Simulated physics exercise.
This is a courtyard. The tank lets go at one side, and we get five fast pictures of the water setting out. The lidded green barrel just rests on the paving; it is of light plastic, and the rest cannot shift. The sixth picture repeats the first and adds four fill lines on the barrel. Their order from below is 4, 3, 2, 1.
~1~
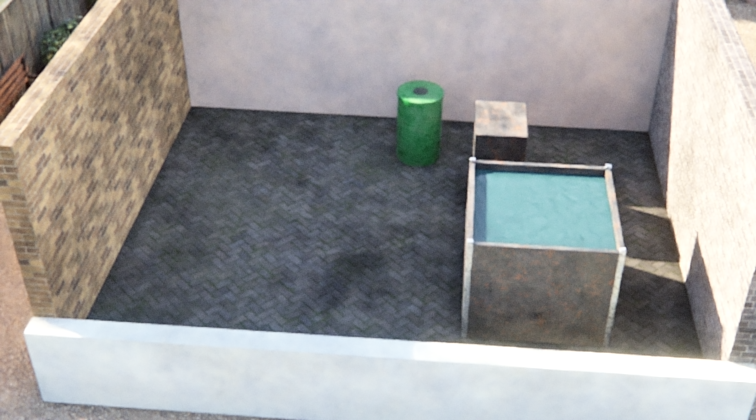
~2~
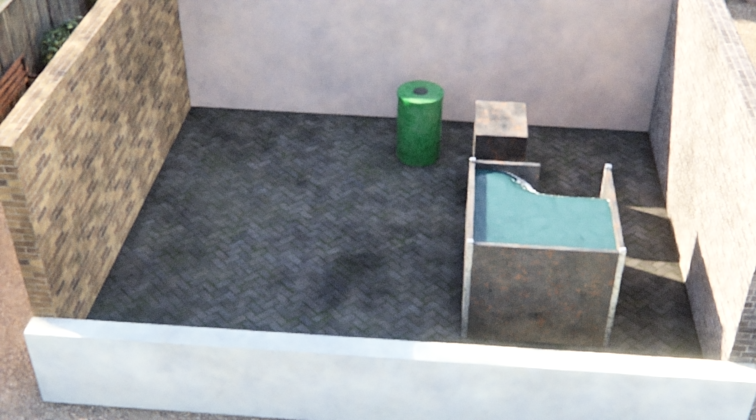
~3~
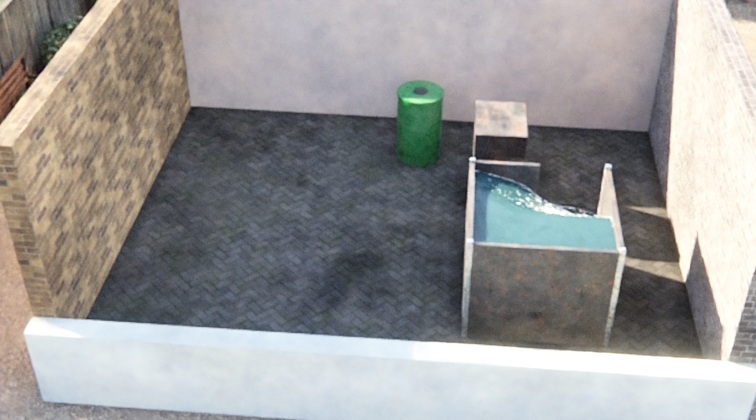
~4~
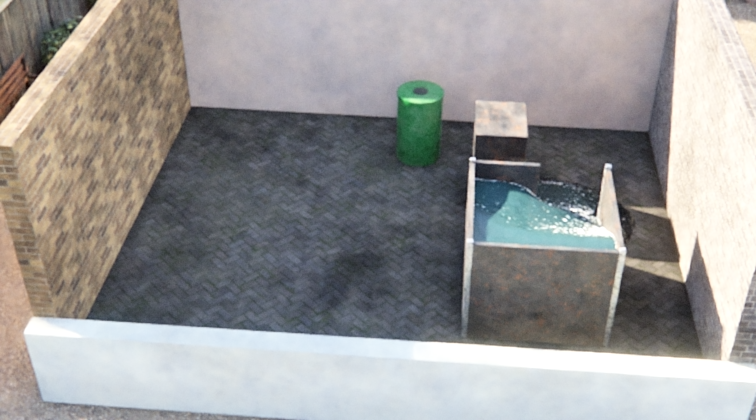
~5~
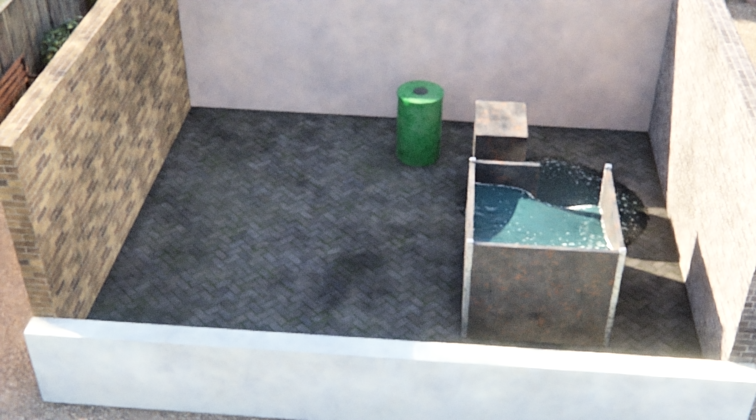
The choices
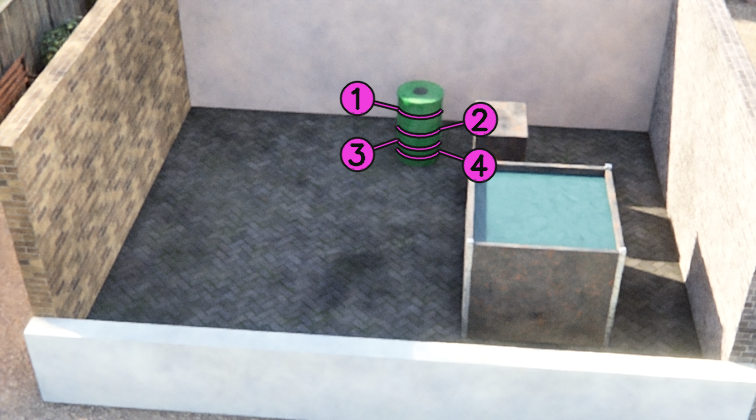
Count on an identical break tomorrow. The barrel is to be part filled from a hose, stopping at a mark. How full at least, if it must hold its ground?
Use line 3.
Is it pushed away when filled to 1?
No, that is safe.
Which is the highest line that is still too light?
It is 4.
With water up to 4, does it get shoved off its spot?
Yes, it does.
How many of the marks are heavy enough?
Three of the four.
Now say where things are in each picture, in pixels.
Lid of the green barrel at (420, 92); tank full, its middle at (542, 210).
Water covers 1 % of the ground, mostly out of sight from here.
Water covers 3 % of the ground, mostly out of sight from here.
Water covers 6 % of the ground, mostly out of sight from here.
Lid of the green barrel at (420, 92); water covers 9 % of the ground and is seen nearest the barrel at (568, 163).
On the marked copy, 1 at (418, 117); 2 at (418, 135); 3 at (417, 149); 4 at (417, 158); from the bottom up 4, 3, 2, 1.
With 1, it does not move.
With 2, it does not move.
With 3, it does not move.
With 4, it is pushed about half its own width away.
